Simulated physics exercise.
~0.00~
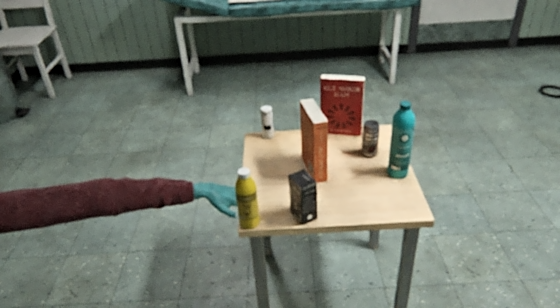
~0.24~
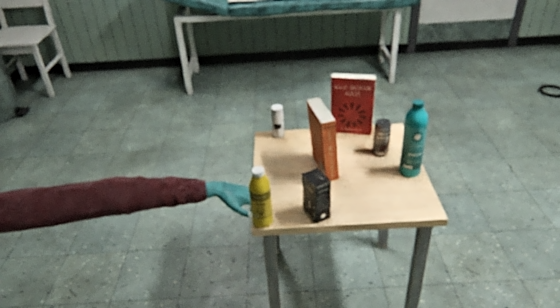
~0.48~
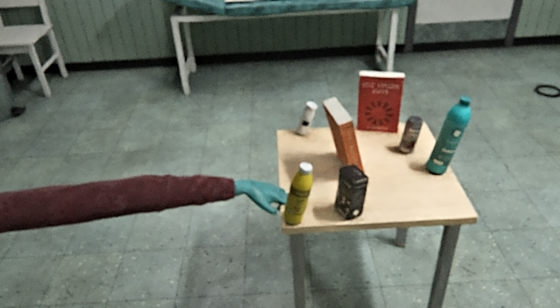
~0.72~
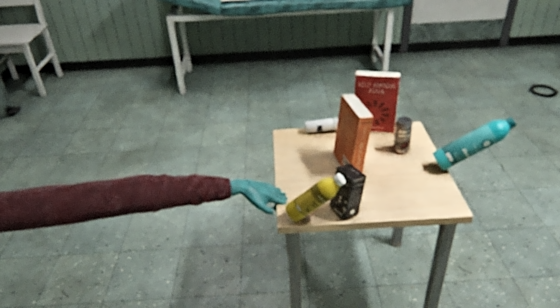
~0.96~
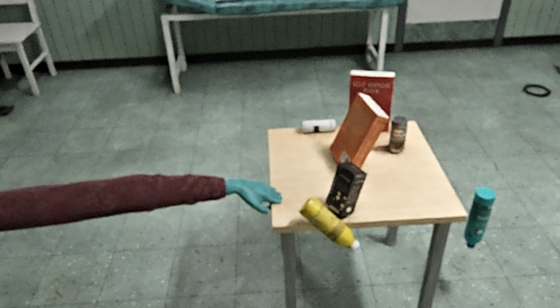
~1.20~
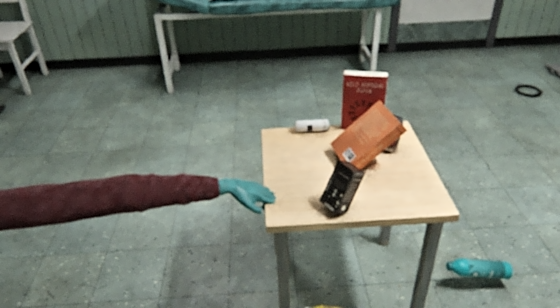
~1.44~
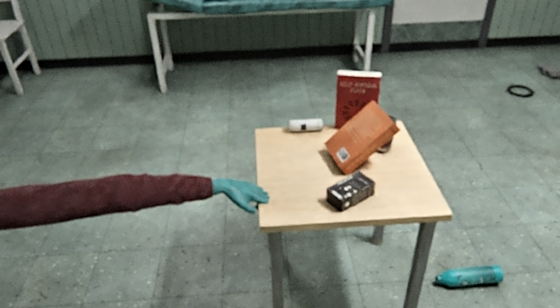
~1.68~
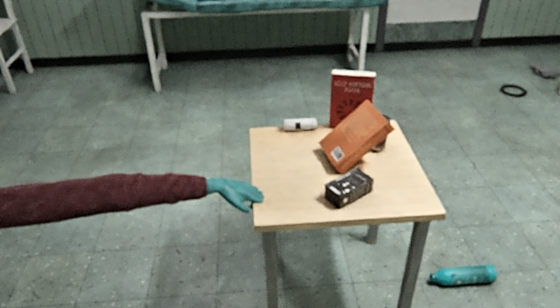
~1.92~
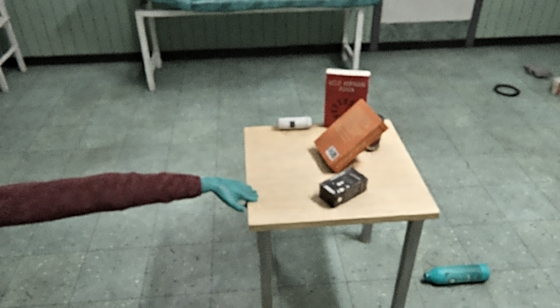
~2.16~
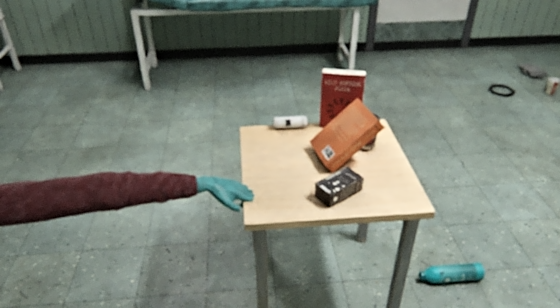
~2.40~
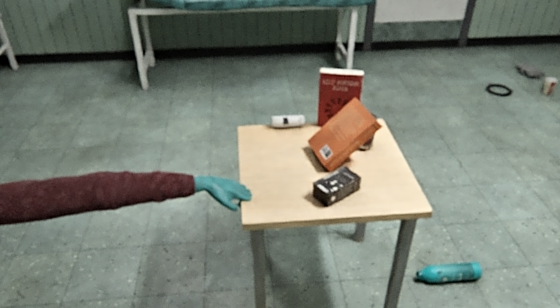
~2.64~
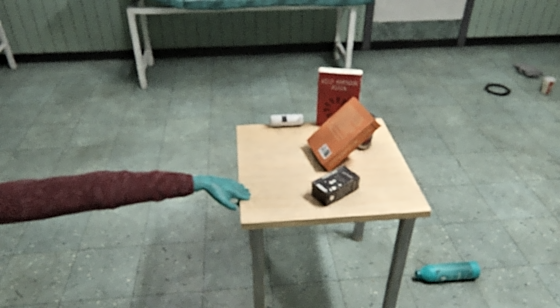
The video shows a gloved hand at the edge of a small table as it shifts right, toppling several items; the turquoise and yellow bottles fall off, while the white shaker, black carton and orange book tip over on top and the red book stays standing.
